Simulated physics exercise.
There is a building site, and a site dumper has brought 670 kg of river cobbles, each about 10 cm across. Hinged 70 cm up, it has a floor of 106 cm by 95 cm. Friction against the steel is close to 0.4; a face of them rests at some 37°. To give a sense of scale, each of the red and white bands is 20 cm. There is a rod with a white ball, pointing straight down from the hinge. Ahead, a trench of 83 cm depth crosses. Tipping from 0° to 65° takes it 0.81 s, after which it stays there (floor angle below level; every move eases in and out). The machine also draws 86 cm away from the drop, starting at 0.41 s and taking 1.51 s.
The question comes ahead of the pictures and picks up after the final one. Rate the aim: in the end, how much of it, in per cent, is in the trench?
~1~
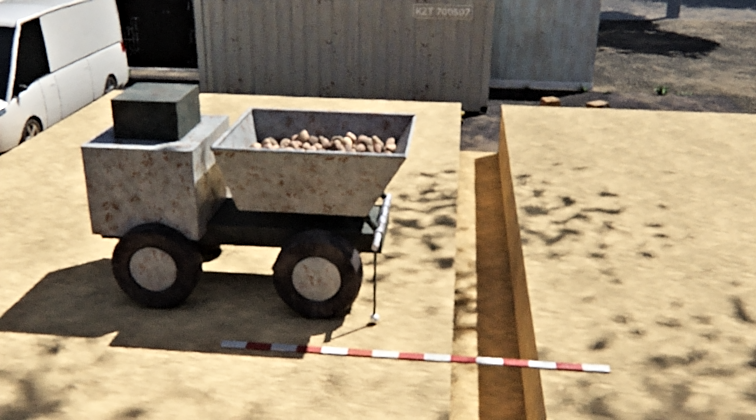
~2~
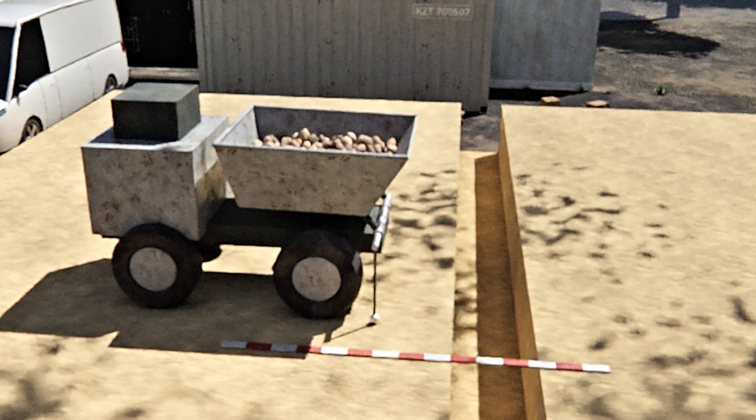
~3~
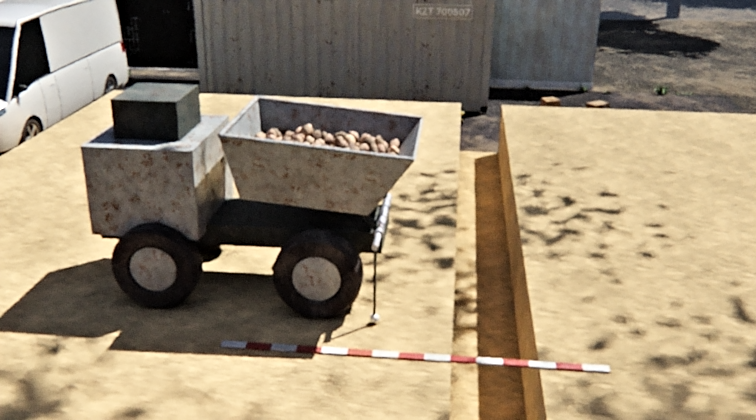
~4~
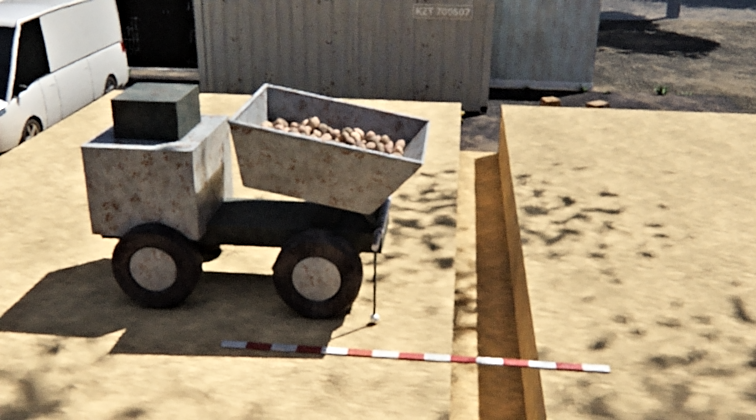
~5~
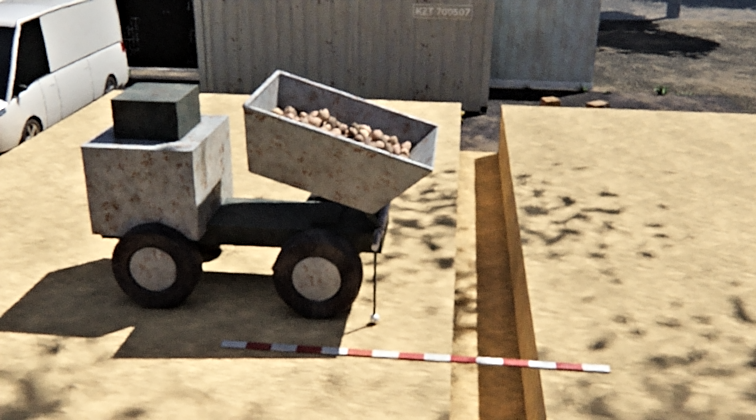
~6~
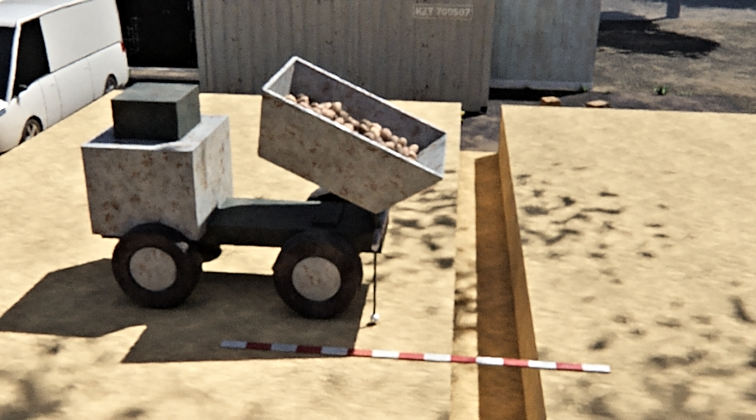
Near 45 per cent.
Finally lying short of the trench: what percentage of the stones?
Load fraction: Approx. 20 %.
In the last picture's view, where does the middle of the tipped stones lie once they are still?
Near (488, 360).
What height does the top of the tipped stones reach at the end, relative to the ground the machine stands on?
Roughly 14 cm above ground level.
A little later the floor is at 55°; 100 % in the skip; the foremost stones are at (442, 192).
Then the floor is at 65°; 91 % in the skip, 1 % short of the trench, 9 % in the trench; the foremost stones are at (498, 236).
Later still the floor is at 65°; 28 % in the skip, 17 % short of the trench, 45 % in the trench, 10 % past the trench; the foremost stones are at (752, 311).
In the end the floor is at 65°; 26 % in the skip, 18 % short of the trench, 45 % in the trench, 10 % past the trench; the foremost stones are past the picture's edge.
